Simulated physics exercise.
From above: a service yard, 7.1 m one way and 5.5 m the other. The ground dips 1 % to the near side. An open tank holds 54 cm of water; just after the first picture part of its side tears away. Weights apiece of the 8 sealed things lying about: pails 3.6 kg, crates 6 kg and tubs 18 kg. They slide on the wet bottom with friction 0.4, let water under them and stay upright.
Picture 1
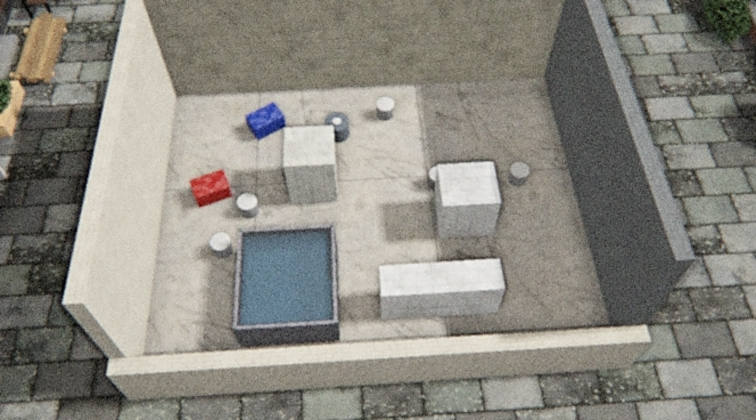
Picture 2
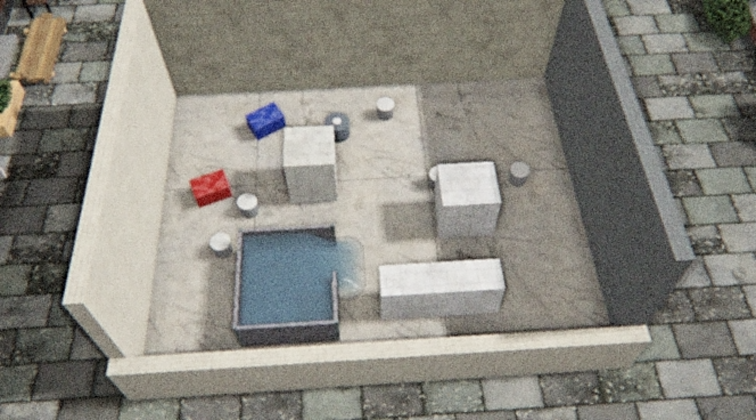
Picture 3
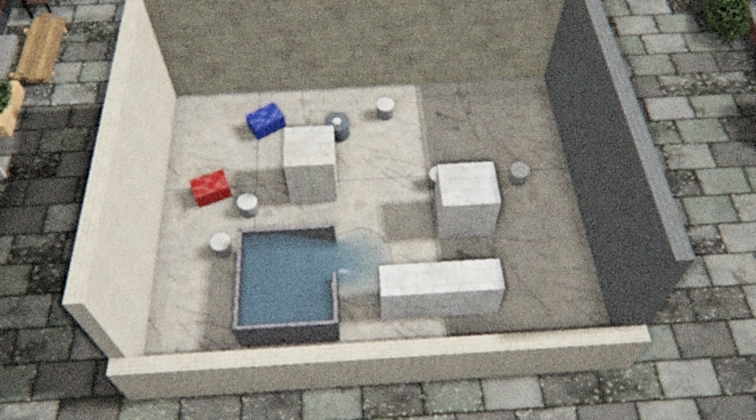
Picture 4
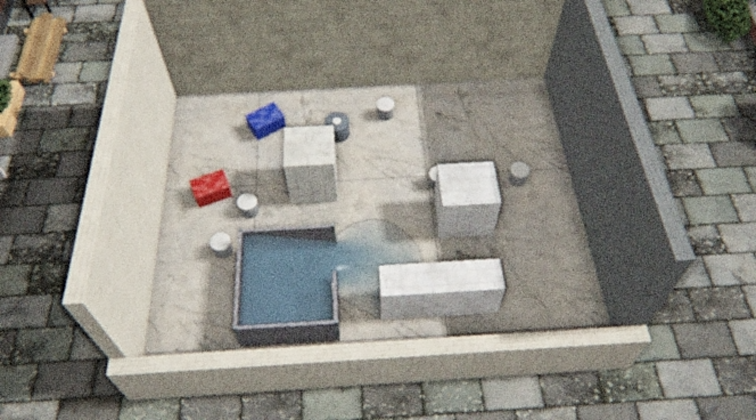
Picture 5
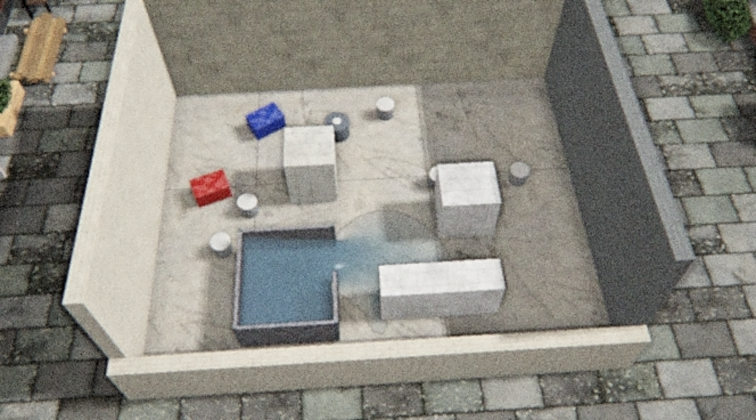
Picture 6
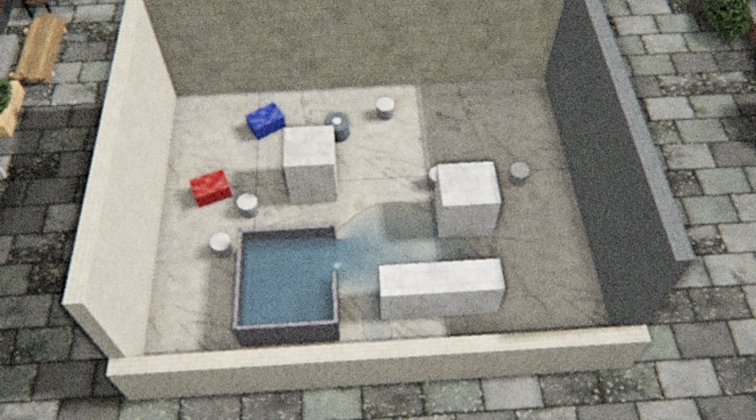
In a walled yard, an open tank's right side breaks and water spreads across the ground.
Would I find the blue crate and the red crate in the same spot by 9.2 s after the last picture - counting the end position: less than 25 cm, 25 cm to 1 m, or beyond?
Blue crate barely shifts; red crate holds its place.
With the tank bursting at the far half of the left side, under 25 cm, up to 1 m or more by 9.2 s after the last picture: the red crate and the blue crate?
In that case the red crate gets carried off, the blue crate travels far.
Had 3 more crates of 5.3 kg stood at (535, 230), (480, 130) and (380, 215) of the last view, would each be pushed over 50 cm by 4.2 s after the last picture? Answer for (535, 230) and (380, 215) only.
In turn: More, past it.
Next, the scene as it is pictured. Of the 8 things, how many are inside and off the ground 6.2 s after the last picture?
At that moment 0.
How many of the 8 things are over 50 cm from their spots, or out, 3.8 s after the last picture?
By then 1.
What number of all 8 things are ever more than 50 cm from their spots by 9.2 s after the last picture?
1 of them.
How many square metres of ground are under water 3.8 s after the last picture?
About 24 m2.
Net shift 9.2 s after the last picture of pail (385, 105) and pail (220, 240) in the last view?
In turn: 40 cm, 0 cm.
Then, 1.2 s after the last picture the blue crate is near (265, 115), 0.0 m from its start, aground; the red crate is near (209, 183), 0.0 m from its start, aground; 0 afloat.
Then, 3.8 s after the last picture the blue crate is near (265, 115), 0.0 m from its start, aground; the red crate is near (209, 183), 0.0 m from its start, aground; 0 afloat.
Then, 6.2 s after the last picture the blue crate is near (265, 115), 0.0 m from its start, aground; the red crate is near (209, 183), 0.0 m from its start, aground; 0 afloat.
Then, 9.2 s after the last picture the blue crate is near (265, 115), 0.0 m from its start, aground; the red crate is near (209, 183), 0.0 m from its start, aground; 0 afloat.
